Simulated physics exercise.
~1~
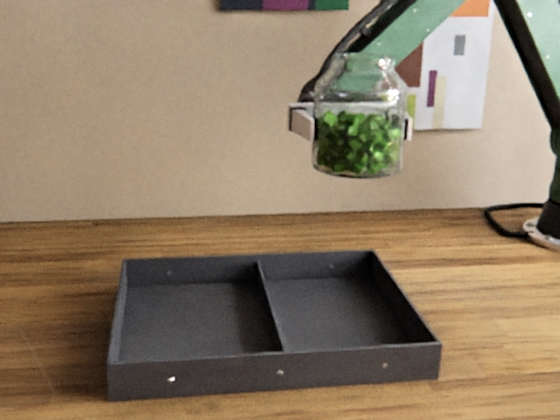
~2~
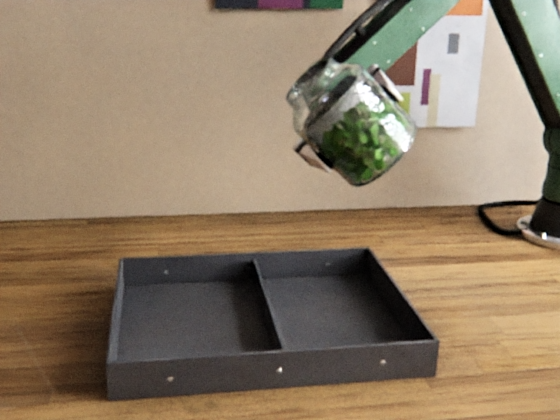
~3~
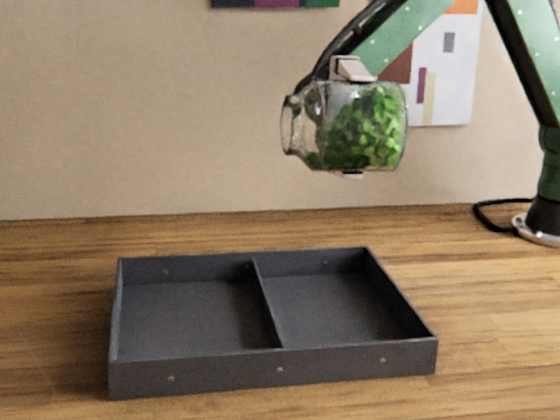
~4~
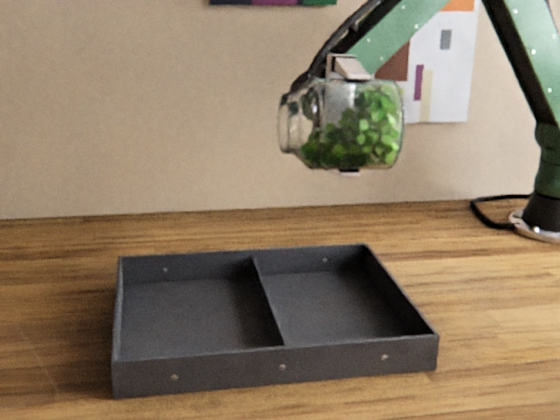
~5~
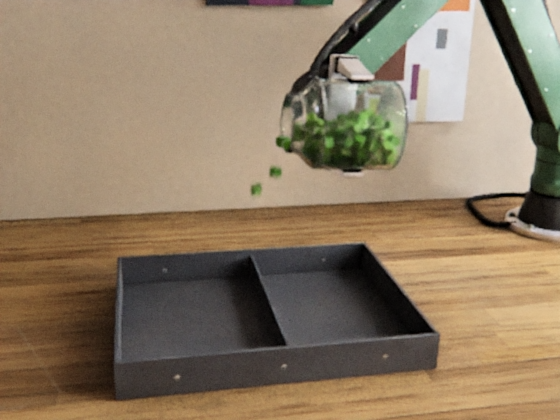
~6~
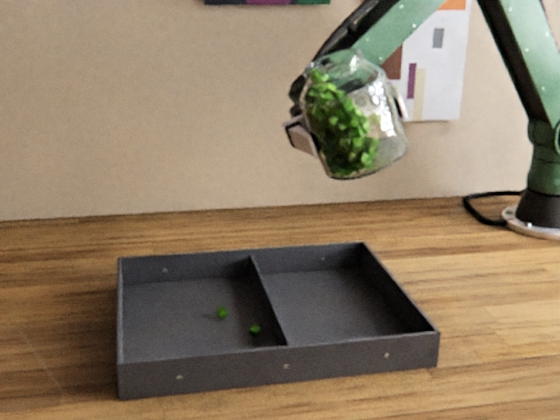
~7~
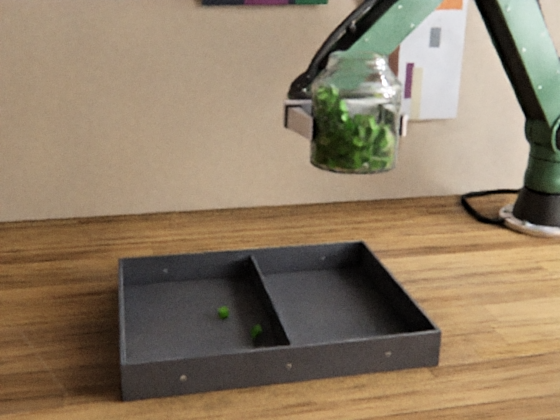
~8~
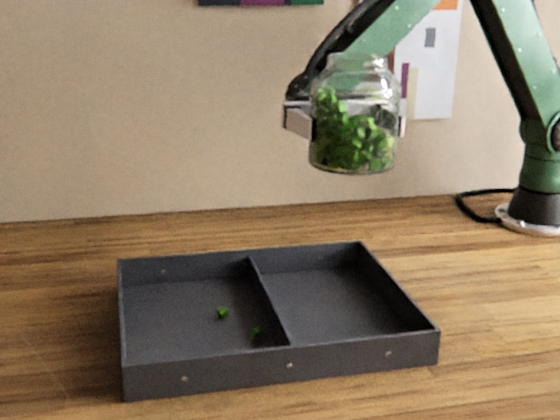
Above a wooden tabletop, a green robot arm tipped a glass jar of green bits onto its side over a divided dark tray, and after a couple of pieces dropped into the left section, it turned the jar upright, still mostly full.
